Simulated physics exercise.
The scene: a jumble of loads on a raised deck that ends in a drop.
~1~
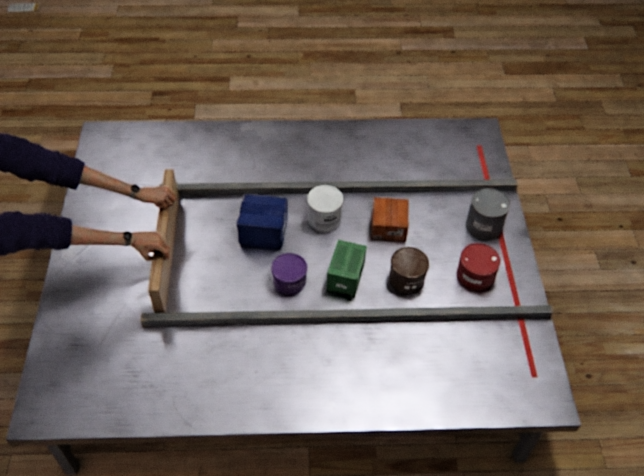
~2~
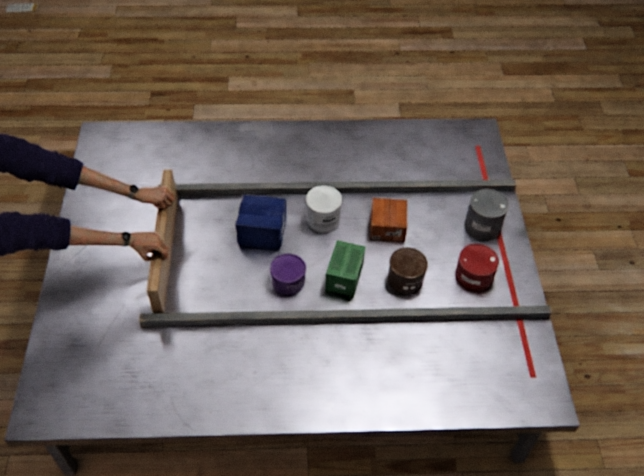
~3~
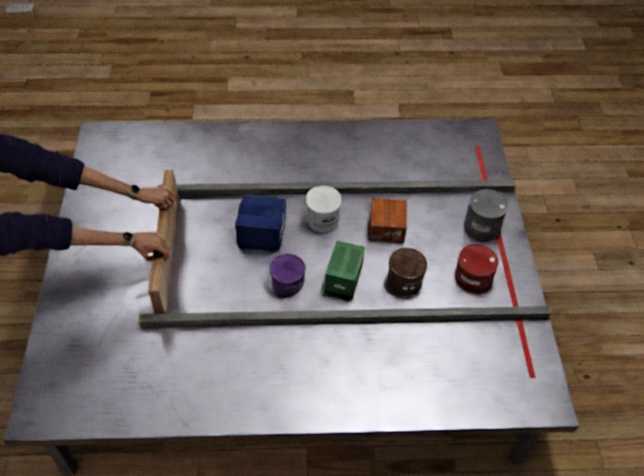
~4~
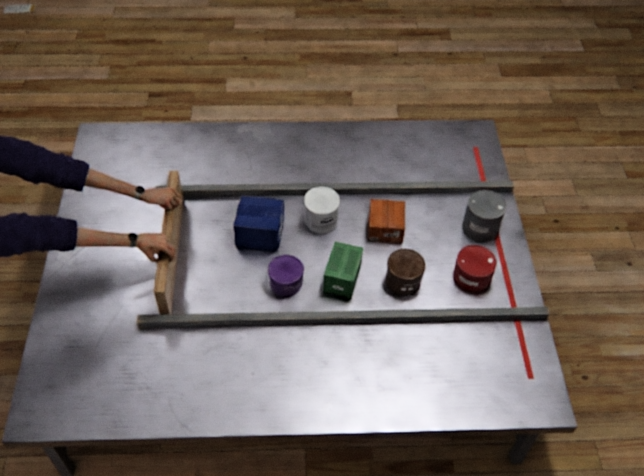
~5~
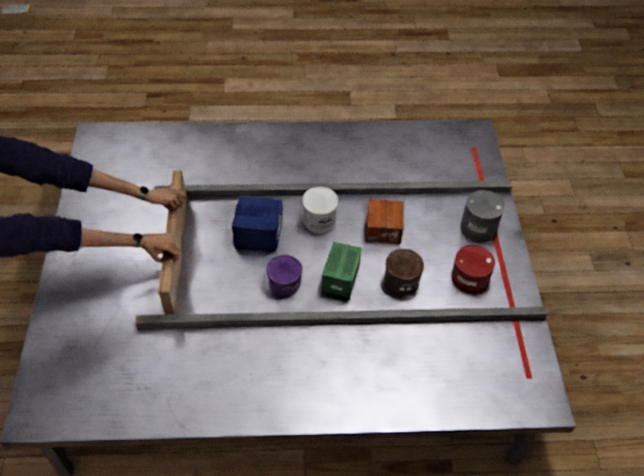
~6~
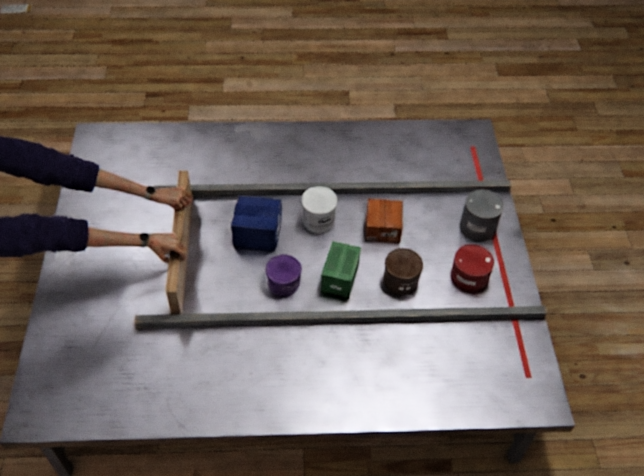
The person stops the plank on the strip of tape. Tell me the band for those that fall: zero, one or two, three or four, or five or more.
In the end the number that fall off is five or more.
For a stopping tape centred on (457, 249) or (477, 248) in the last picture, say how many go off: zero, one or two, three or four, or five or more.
Taking them in turn, three to four; more than four.
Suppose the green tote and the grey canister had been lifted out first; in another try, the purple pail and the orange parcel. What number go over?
4 in the first case, 4 in the second.
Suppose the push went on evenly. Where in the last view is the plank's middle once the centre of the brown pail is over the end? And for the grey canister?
About (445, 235), and (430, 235) for the other.
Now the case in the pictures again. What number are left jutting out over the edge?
2 of them.
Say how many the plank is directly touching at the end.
The number is 2.
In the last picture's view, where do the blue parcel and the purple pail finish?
Near (517, 217) and (525, 276).
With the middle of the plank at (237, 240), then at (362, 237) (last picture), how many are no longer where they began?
The counts are 1 and 7.
Soon after, none off yet; grey canister at rest near (481, 216); red canister at rest near (472, 268); brown pail at rest near (403, 272).
Then, none off yet; grey canister at rest near (481, 216); red canister moved a little near (485, 267); brown pail moved about its own width near (447, 269).
Further on, one off so far; grey canister moved about its own width near (530, 213); red canister tipped well over near (557, 275); brown pail moved well along near (526, 266).
By the end, the number that fall off is five or more; fallen, white pail, green tote, orange parcel, brown pail, red canister and grey canister.
